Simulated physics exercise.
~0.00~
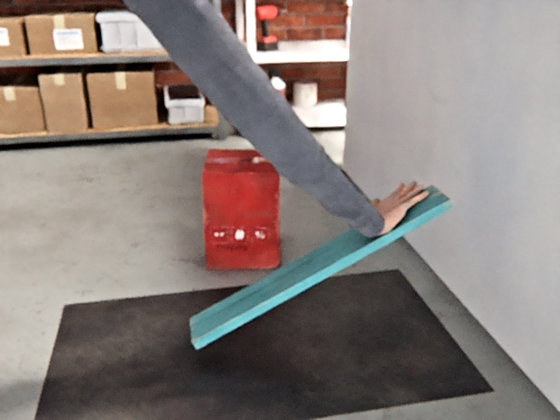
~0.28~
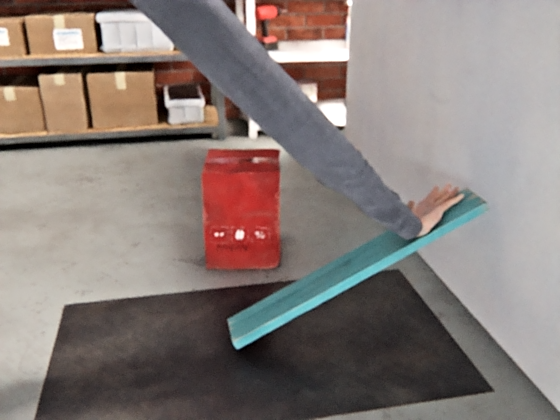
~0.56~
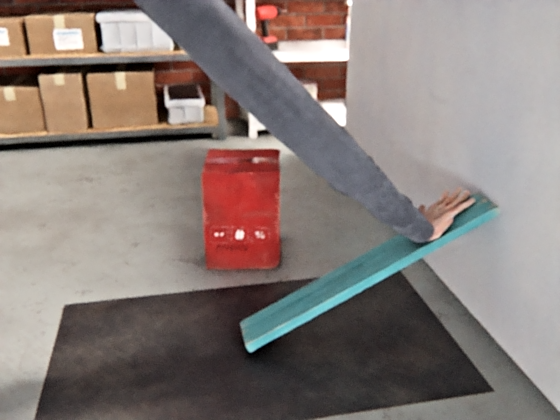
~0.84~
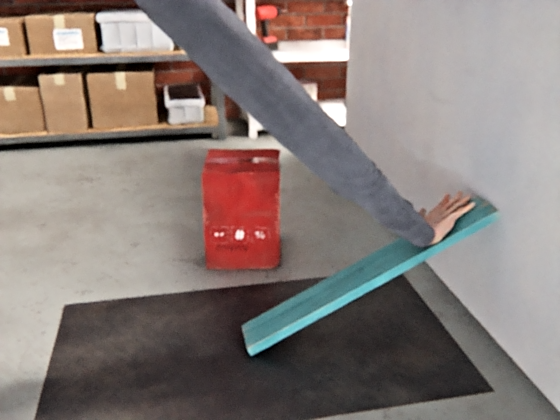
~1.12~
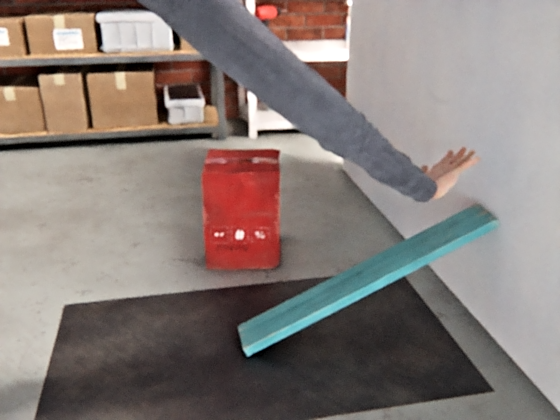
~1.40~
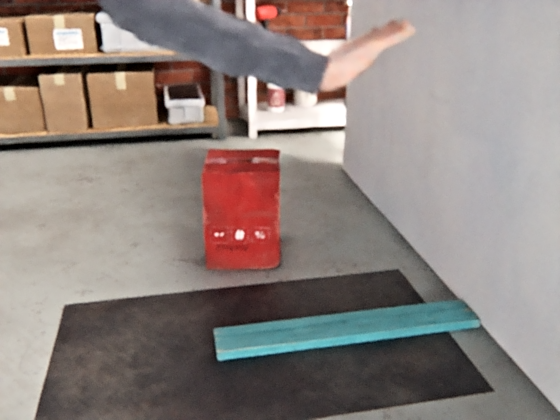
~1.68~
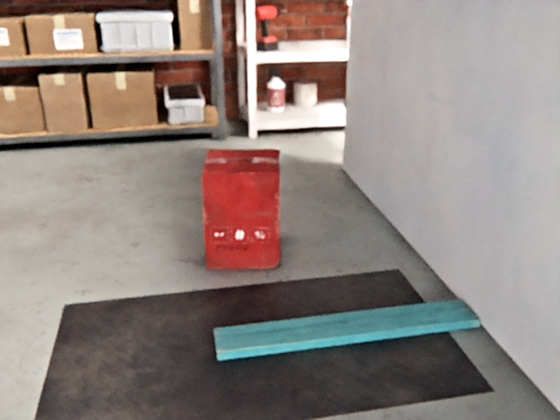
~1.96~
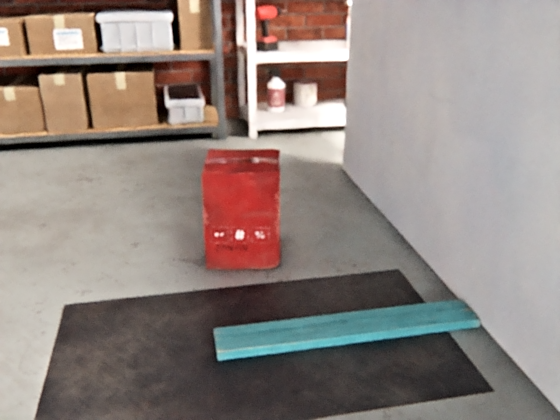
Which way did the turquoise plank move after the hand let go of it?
The turquoise plank moved down, sliding from its lean against the wall to the floor.
